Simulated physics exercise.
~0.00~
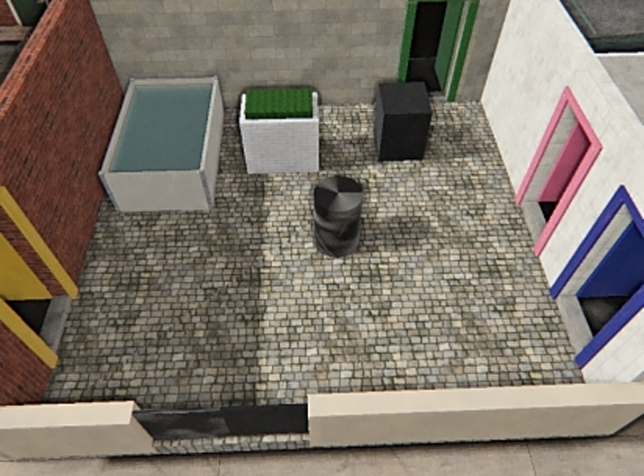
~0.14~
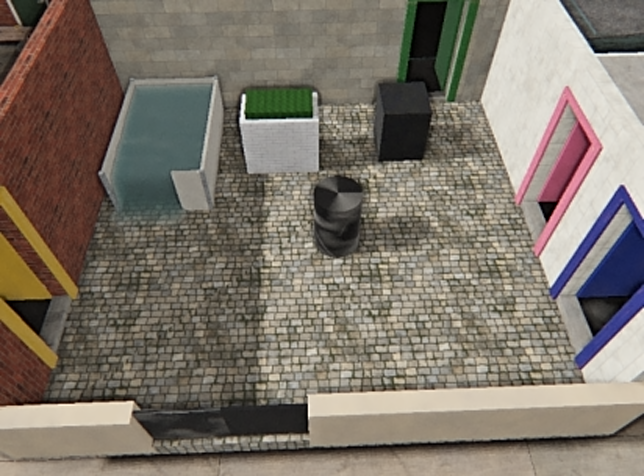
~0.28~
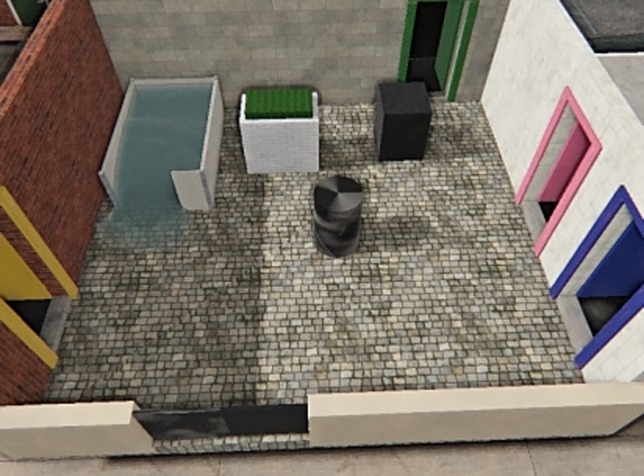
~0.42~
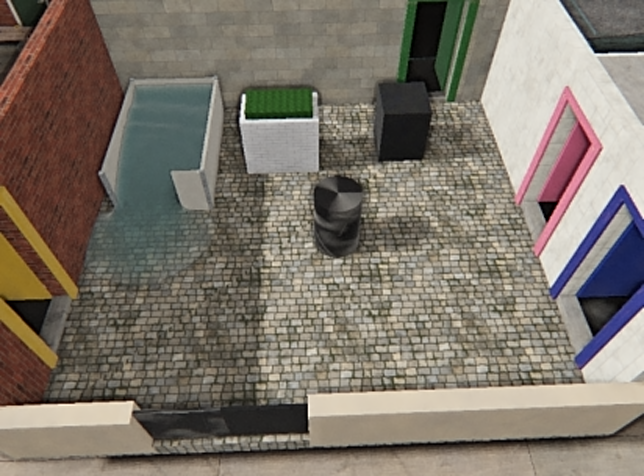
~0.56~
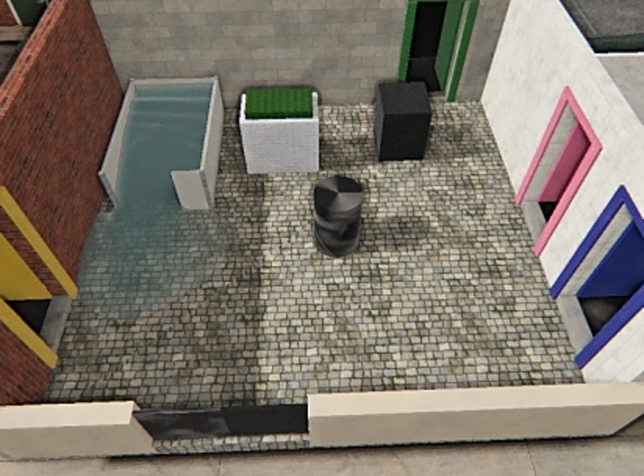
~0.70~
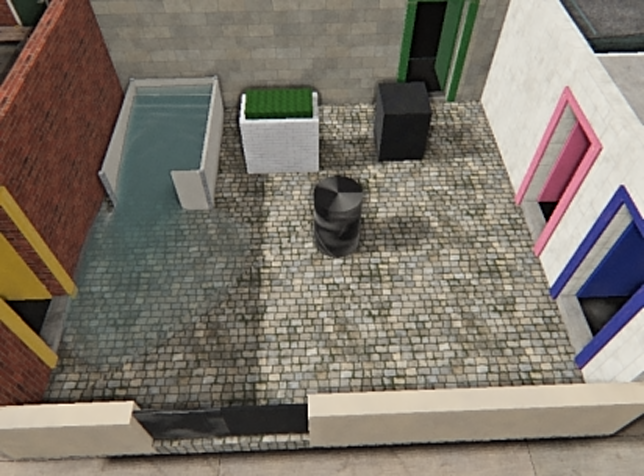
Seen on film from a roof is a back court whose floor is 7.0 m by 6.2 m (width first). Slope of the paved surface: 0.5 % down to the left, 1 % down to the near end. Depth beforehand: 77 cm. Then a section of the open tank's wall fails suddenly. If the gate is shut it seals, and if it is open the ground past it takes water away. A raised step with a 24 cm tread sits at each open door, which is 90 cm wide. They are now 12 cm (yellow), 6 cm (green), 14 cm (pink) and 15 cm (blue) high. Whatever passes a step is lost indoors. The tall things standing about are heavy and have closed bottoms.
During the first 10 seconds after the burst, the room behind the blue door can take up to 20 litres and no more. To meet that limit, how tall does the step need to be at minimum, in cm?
At least 17 cm or so.
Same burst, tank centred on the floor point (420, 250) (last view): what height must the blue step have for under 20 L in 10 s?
About 17 centimetres.
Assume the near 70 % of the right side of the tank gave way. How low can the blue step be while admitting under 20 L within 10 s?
Then the minimum is about 10.5 cm.
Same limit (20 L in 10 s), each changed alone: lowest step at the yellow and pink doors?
Some 17 cm for yellow, some 7.0 cm for pink.
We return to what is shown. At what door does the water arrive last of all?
Door: Green.
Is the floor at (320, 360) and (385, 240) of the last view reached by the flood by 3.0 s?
Note: Point one reached; point two not yet reached.
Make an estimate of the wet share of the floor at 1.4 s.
Some 25 per cent is wet.
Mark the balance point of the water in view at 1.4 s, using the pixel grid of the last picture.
Centre estimate: (160, 207) px, approximately.
After 1.4 s water covers 25 % of the floor, deepest (52 cm) near (34, 431); it has not reached the blue door.
After 3.0 s water covers 35 % of the floor, deepest (38 cm) near (78, 429); it has not reached the blue door.
After 10.0 s water covers 95 % of the floor, deepest (13 cm) near (427, 414); 11 cm at the blue door, 37 litres in over its 15 cm step.
At the blue door as built, the water arrived by 3.7 s and peaked near 24 cm at 4.4 s.
With a step of 15.5 cm, 32 litres would have come in within the 10 s; with 21.5 cm, 3 litres. So under 20 litres takes about 17 cm.
